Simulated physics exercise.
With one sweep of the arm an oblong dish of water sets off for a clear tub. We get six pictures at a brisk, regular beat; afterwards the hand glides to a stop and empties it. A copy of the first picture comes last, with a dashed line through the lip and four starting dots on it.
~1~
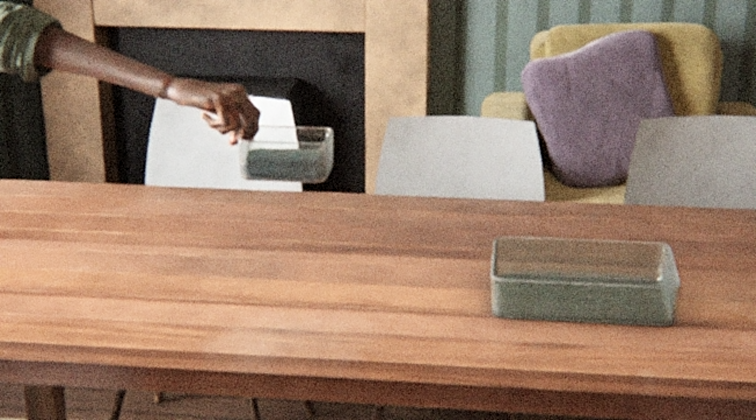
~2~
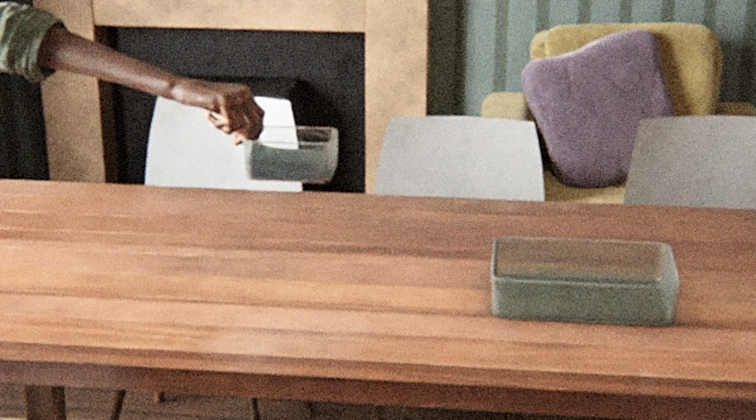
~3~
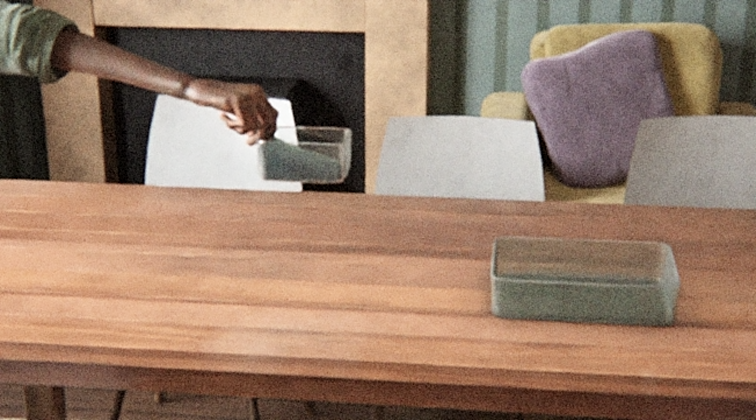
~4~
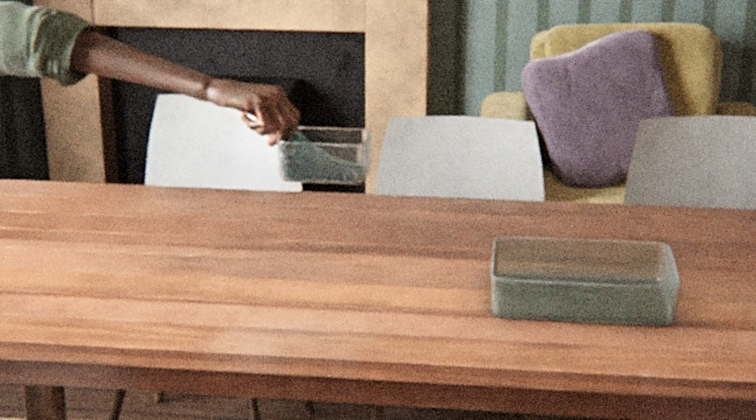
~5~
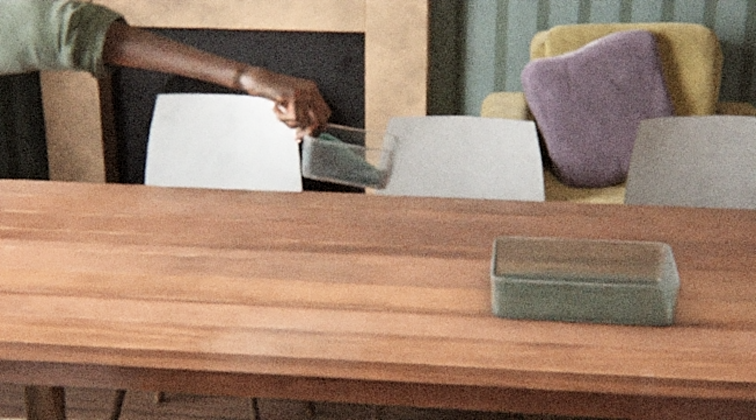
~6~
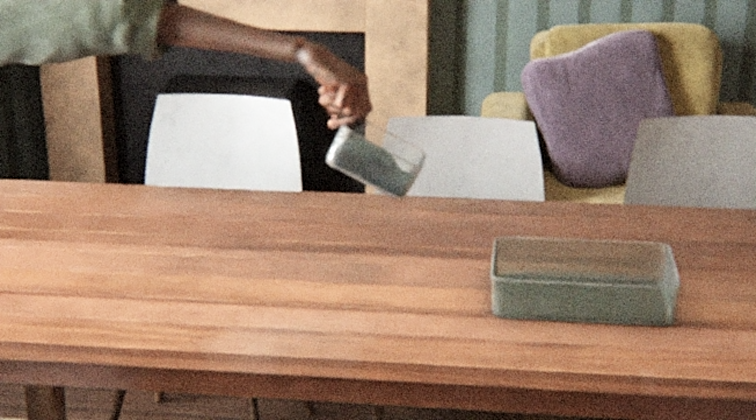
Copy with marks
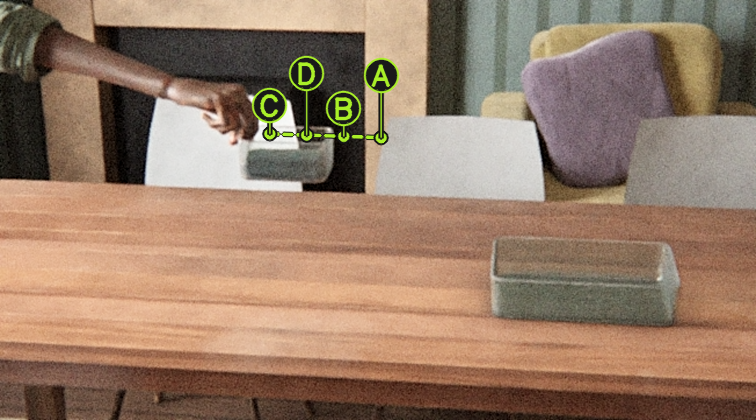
At a wooden table, a hand carries a small clear dish rightward, then tilts it.
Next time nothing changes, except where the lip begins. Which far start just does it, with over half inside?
I would pick place D.
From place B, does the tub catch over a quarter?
Yes, it does.
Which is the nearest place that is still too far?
The answer is C.
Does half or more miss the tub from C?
Yes, it does.
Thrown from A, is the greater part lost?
No.
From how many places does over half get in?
Three of the four.
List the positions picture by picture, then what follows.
Upright, lip at (328, 135); tub from (492, 315) to (675, 324); nothing has left yet.
Upright, lip at (333, 136); nothing has left yet.
Upright, lip at (346, 136); nothing has left yet.
Upright, lip at (367, 137); nothing has left yet.
Tipped about 8°, lip at (394, 143); nothing has left yet.
Tipped about 27°, lip at (423, 159); nothing has left yet.
On the marked copy, A at (381, 137); B at (343, 136); C at (269, 133); D at (306, 135).
With A, about 78 % lands in the tub, 3 % falls short and 19 % goes beside or beyond.
With B, about 67 % lands in the tub, 15 % falls short and 18 % goes beside or beyond.
With C, about 28 % lands in the tub, 65 % falls short and 7 % goes beside or beyond.
With D, about 68 % lands in the tub, 22 % falls short and 10 % goes beside or beyond.
